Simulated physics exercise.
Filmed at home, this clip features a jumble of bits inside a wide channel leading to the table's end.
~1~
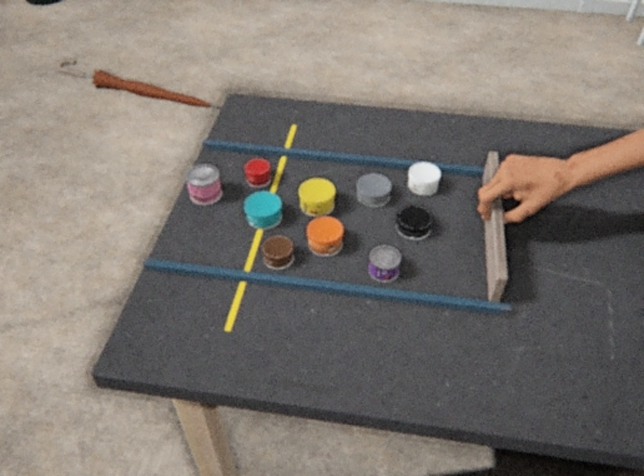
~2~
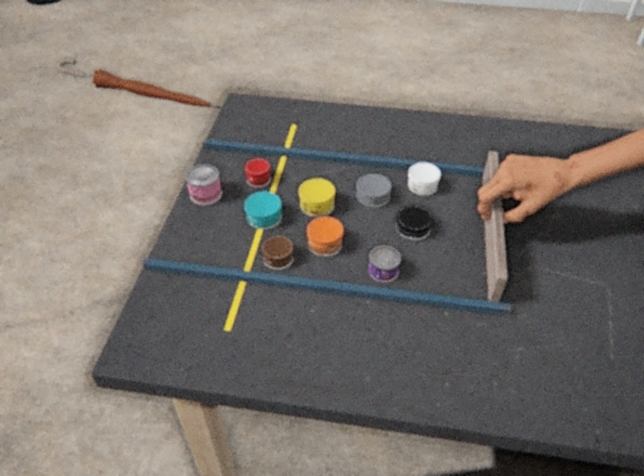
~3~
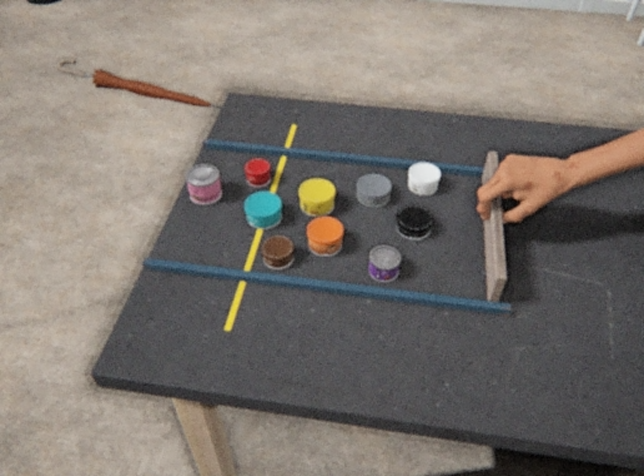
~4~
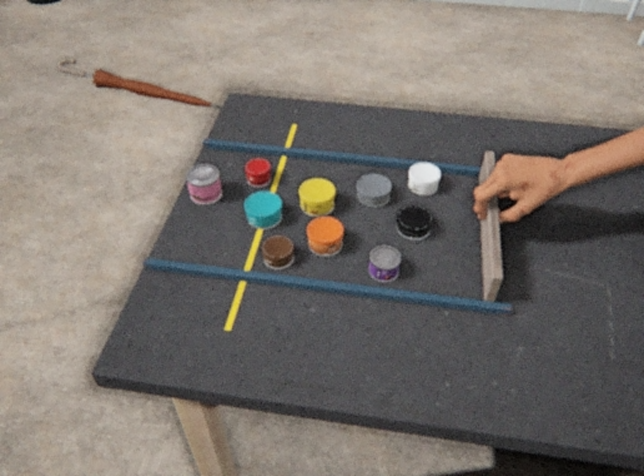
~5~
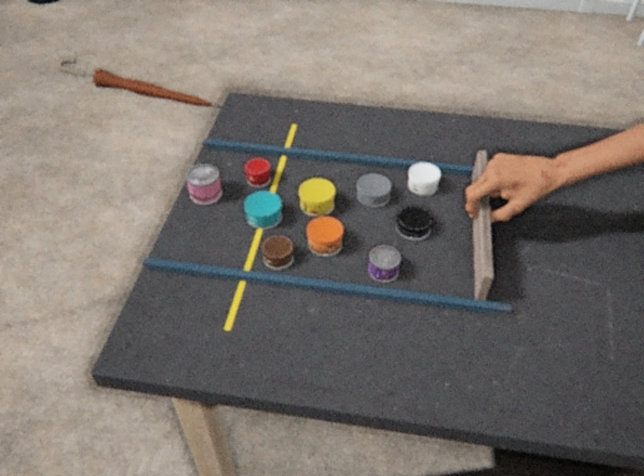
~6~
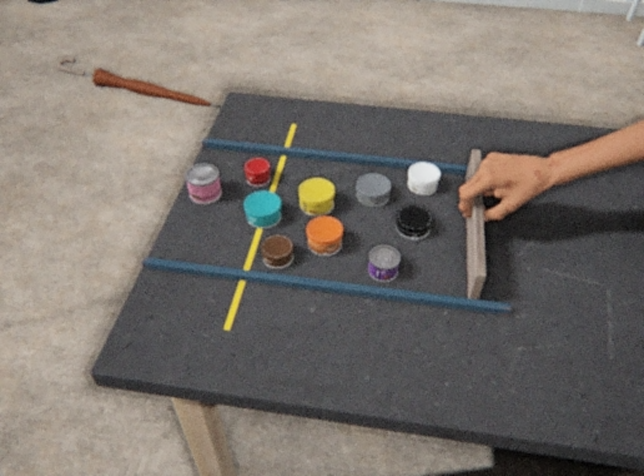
We see small colourful pots scattered between two blue strips on a dark tabletop crossed by yellow tape, while a hand holds a board upright at the right, then slides it slightly left toward the pots, which stay still.
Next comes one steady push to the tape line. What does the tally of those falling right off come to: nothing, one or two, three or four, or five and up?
You'd see none of the bits go off the end there.
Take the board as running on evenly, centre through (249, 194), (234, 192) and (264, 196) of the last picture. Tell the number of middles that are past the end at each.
Per position: 1 / 1 / 0.
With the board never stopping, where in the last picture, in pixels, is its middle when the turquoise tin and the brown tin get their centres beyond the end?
Points: About (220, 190) and about (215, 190).
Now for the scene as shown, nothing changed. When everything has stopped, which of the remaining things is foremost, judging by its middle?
The pink pot is foremost.
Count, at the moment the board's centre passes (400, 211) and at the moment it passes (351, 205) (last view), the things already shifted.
Tally: First 4; then 6.
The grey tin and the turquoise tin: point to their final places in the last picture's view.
First at (257, 180); second at (214, 212).
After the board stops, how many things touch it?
It touches 5.
Early on, none off yet; pink pot at rest near (204, 184); red tin at rest near (258, 172); turquoise tin at rest near (263, 210).
A while later, none off yet; pink pot at rest near (204, 184); red tin at rest near (258, 172); turquoise tin moving near (259, 211).
Finally, the number that fall off is zero.
